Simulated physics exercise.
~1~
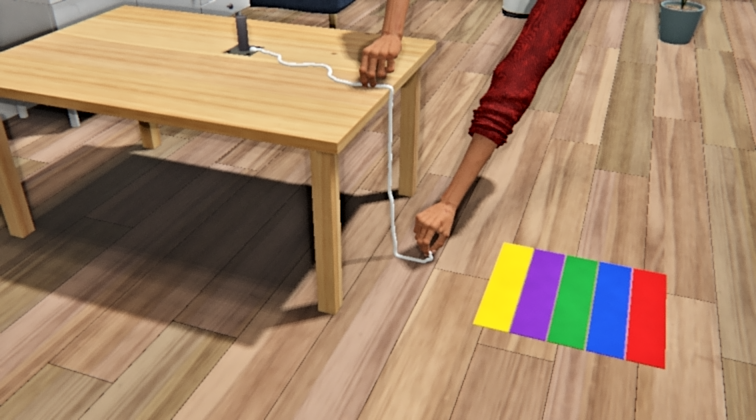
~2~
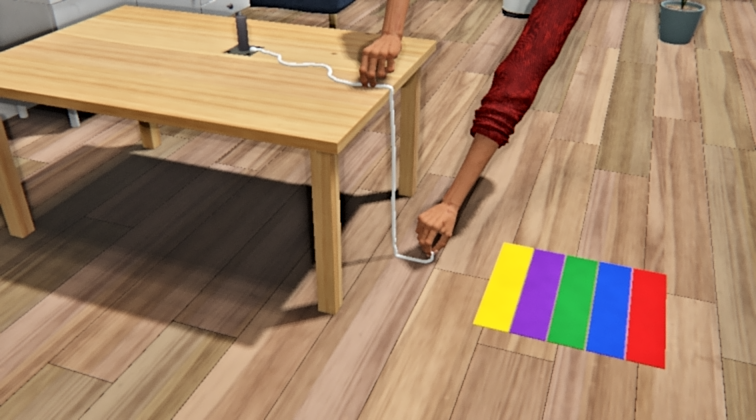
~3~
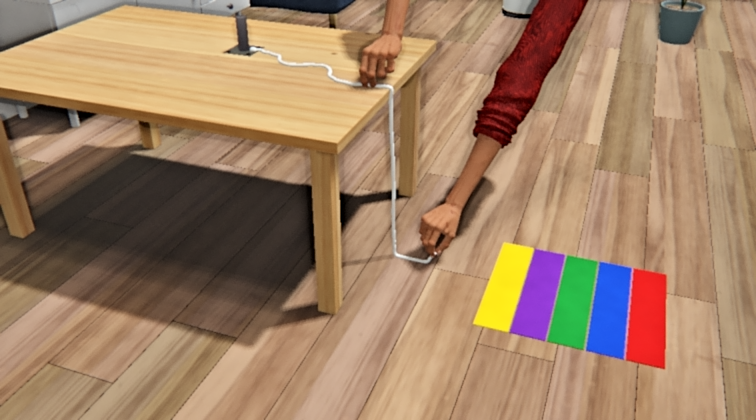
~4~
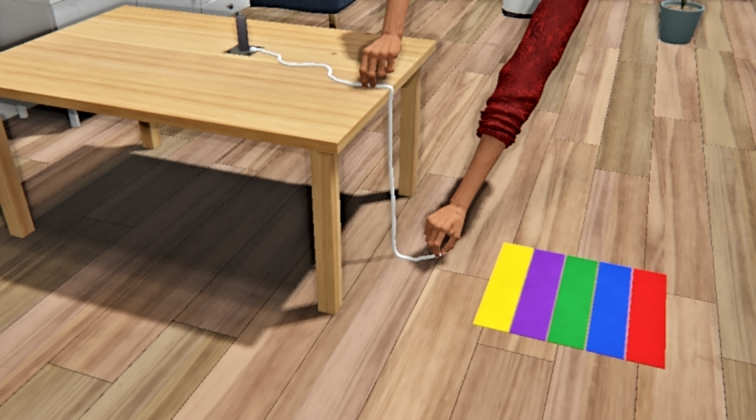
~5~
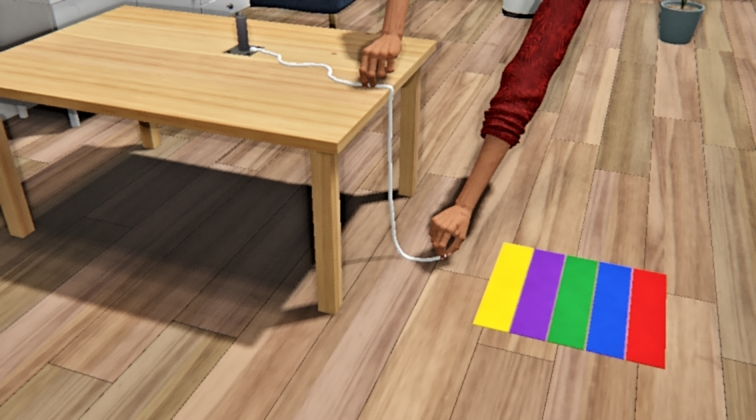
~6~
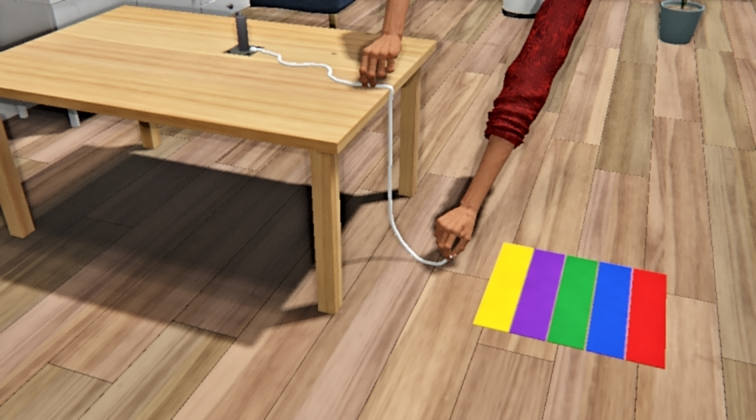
A hand in a red sleeve slowly drawing a white cord slightly right across a wooden floor, another hand pinning it at the table edge.
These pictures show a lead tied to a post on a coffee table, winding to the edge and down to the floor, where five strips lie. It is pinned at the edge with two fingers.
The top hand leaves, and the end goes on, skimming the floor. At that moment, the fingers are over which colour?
Over the green one.
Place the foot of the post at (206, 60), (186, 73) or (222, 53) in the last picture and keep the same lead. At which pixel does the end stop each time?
Roughly (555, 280), (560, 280) and (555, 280), try by try.
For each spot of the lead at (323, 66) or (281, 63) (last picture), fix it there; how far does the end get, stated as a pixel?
Respectively (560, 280) and (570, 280).
A little later, end near (525, 272); over yellow.
Next, end near (560, 279); over purple.
When it is tight, end near (580, 283); over green. It halts on the green strip.
